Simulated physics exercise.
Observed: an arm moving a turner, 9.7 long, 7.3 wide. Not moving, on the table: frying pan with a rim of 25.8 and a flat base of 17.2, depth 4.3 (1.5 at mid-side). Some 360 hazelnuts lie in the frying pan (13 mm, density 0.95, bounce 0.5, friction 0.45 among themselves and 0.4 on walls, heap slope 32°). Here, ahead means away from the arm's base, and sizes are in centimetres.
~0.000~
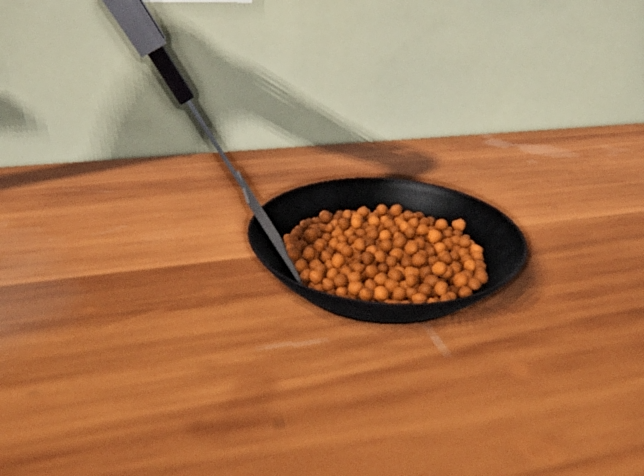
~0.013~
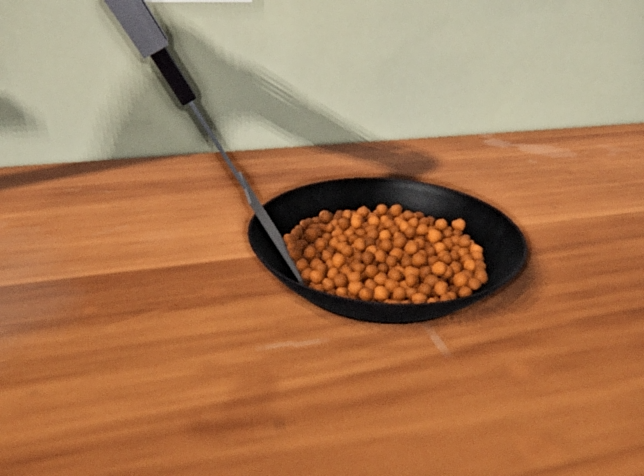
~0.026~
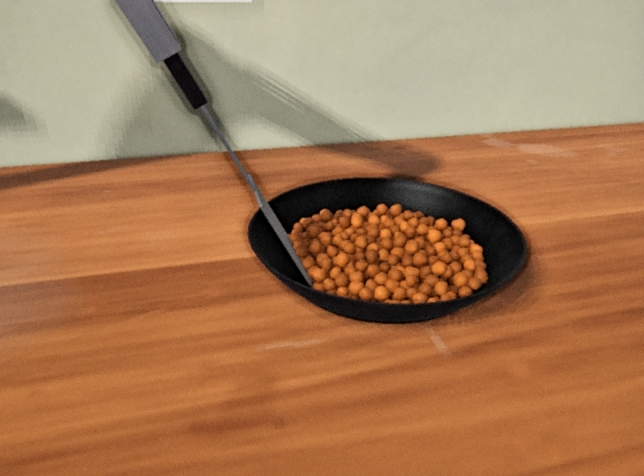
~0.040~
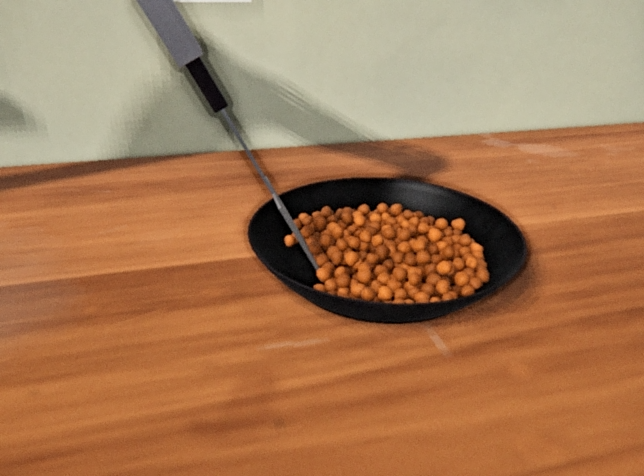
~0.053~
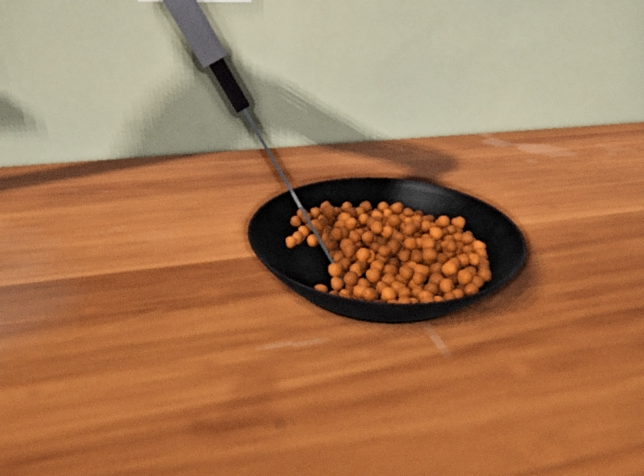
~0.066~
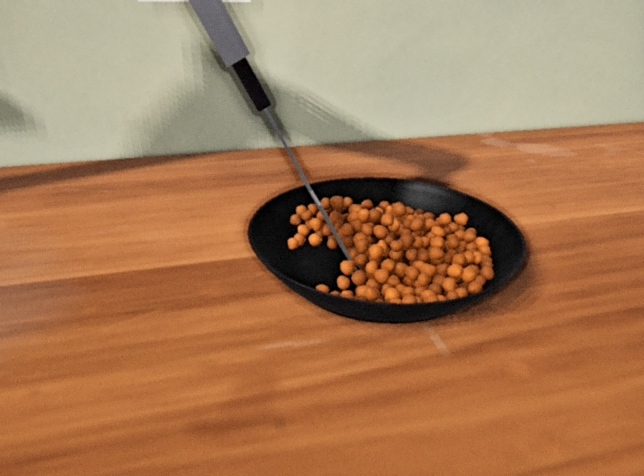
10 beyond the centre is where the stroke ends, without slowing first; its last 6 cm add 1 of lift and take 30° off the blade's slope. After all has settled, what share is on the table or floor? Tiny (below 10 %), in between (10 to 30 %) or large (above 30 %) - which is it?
Large, so above 30 %.
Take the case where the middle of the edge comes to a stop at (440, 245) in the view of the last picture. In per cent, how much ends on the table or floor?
My guess is roughly 15 percent.
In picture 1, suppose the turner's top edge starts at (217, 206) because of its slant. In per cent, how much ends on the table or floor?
Near 30 in a hundred.
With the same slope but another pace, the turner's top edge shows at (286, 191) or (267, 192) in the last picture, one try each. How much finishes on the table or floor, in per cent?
Near 25 per cent in the first try and near 15 per cent in the second.
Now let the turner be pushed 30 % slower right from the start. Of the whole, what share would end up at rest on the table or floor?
Roughly 30 per cent, I'd say.
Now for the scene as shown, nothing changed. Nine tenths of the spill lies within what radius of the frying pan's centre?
I'd put it at about 55 centimetres.
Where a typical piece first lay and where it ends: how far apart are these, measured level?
Somewhere near 6 centimetres, I reckon.
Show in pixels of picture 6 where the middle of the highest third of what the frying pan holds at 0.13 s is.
(435, 219).
After 0.10 s, sloping 63°, highest piece 7 above the table; 365 in the frying pan.
After 0.13 s, sloping 56°, highest piece 8 above the table; 365 in the frying pan.
After 0.35 s, sloping 33°, highest piece 11 above the table; 217 in the frying pan, 61 on the table or floor, 87 on the blade or in flight.
After 1.40 s, sloping 33°, highest piece 5 above the table; 217 in the frying pan, 148 on the table or floor.
At rest, 217 in the frying pan, 148 on the table or floor. That is 41 % on the table or floor.
